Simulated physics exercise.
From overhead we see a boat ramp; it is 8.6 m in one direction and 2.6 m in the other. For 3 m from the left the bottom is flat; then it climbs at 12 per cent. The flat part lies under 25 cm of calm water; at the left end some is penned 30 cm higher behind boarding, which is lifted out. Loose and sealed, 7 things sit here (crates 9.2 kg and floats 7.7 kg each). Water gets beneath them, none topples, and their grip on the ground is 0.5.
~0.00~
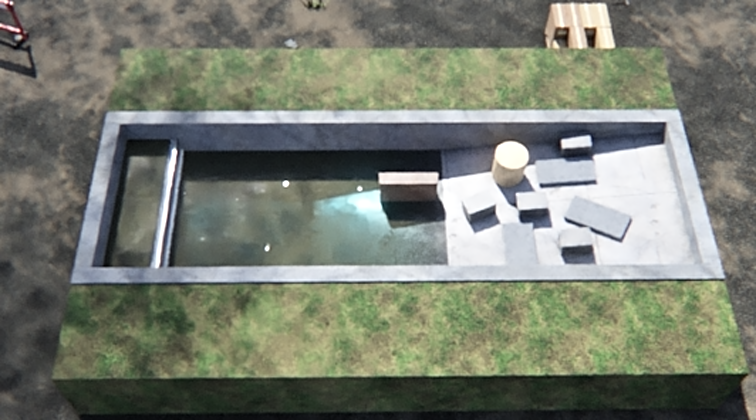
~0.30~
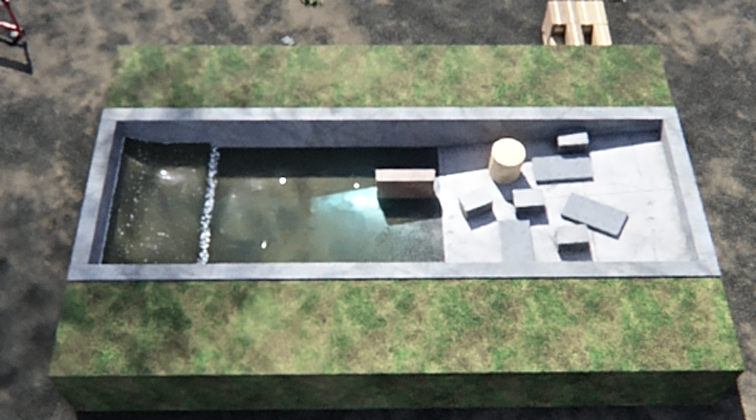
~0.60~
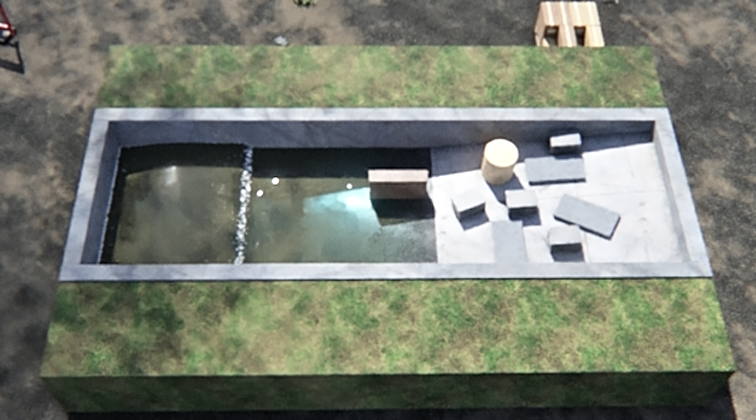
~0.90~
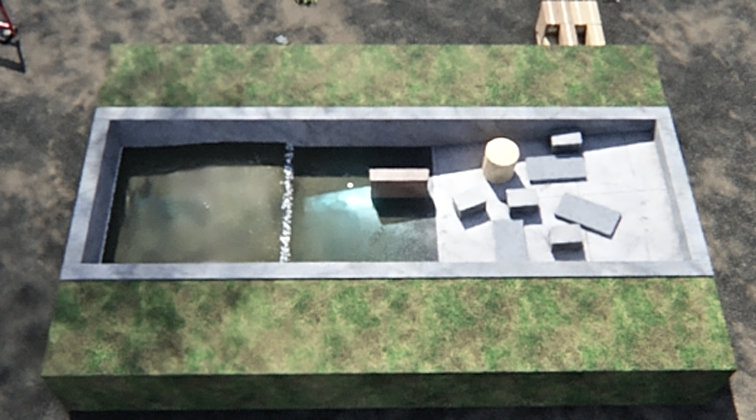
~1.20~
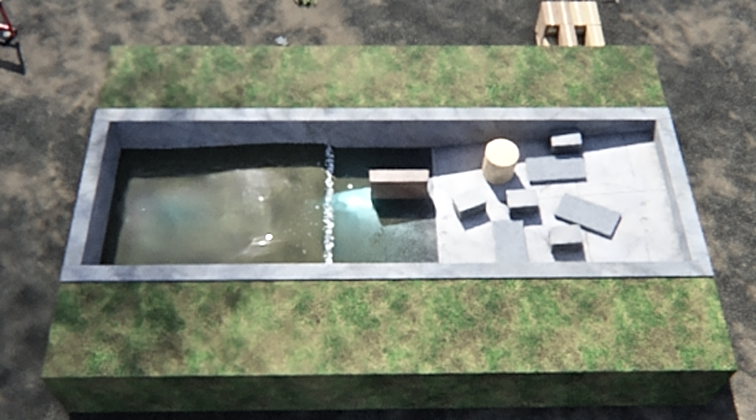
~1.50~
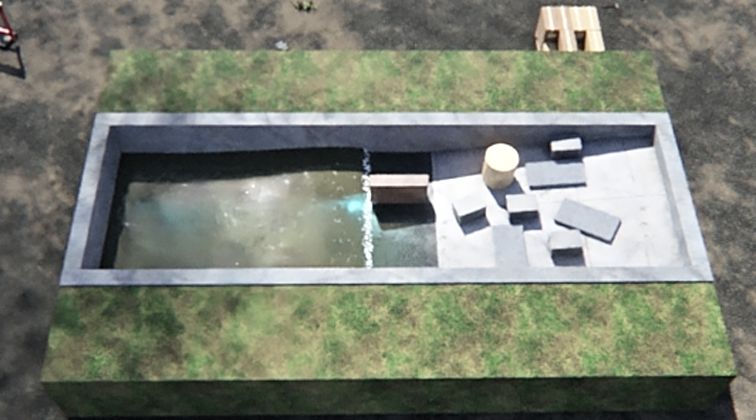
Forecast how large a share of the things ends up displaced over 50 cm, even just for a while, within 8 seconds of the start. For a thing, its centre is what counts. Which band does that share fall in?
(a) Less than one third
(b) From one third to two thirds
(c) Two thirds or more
Answer: A.
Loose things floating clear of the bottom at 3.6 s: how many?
Total: 2.
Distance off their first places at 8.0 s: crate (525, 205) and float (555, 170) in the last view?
They sit 0 cm and 5 cm away, in the order given.
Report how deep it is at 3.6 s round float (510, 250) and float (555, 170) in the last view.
I'd put it at 6 cm and 3 cm respectively.
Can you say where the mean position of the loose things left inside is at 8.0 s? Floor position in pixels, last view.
They average out to somewhere around (508, 218).
After 2.1 s 0 of 7 are over 50 cm from their spots; 0 afloat.
After 3.6 s 0 of 7 are over 50 cm from their spots; 2 afloat.
After 5.6 s 2 of 7 are over 50 cm from their spots; 1 afloat.
After 8.0 s 2 of 7 are over 50 cm from their spots, and 2 have been at some point; 2 afloat.
